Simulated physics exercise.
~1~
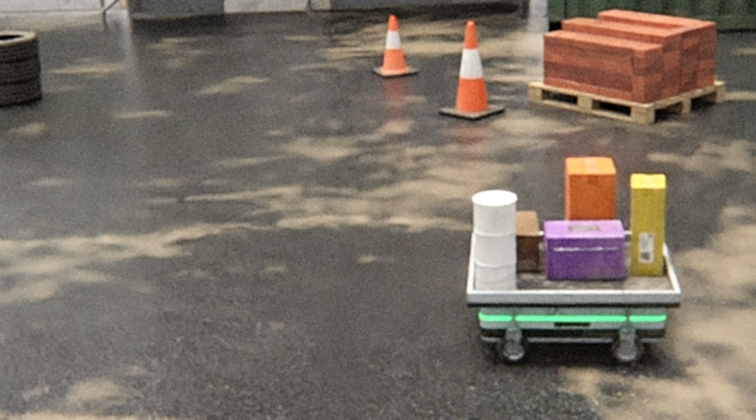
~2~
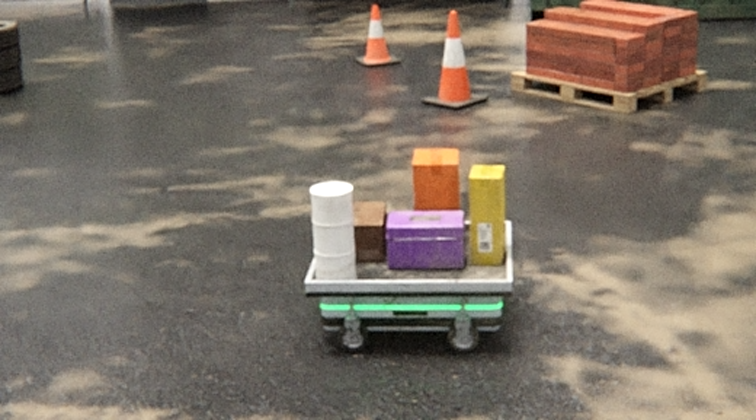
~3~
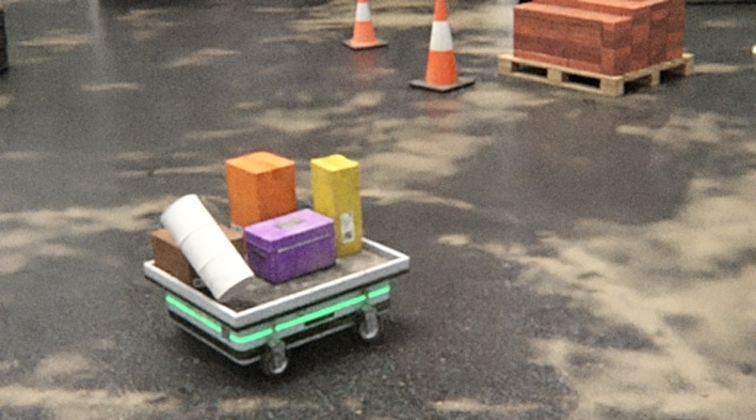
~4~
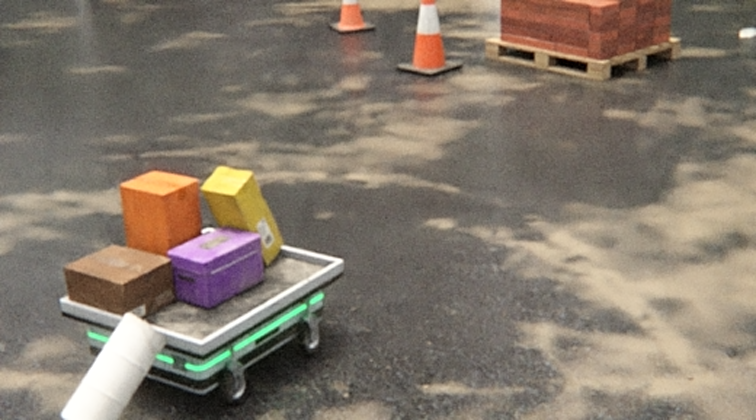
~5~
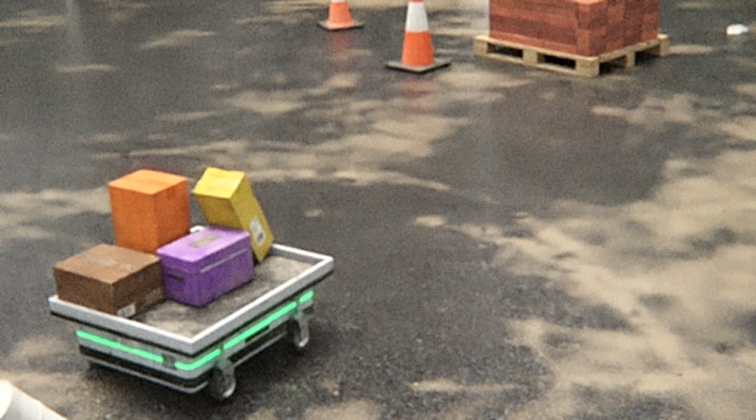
On a wet-looking paved yard with traffic cones and a pallet of red bricks behind, a low wheeled cart with glowing green strips rolls left carrying a white canister, a purple toolbox and brown, orange and yellow boxes. As the cart swings round toward the viewer, the canister tilts over at the front corner. It then tumbles over the rim and off the cart, while the yellow box tips to lean beside the toolbox. The cart comes to rest at lower left with the toolbox and three boxes still aboard, the canister barely visible at the edge of view.
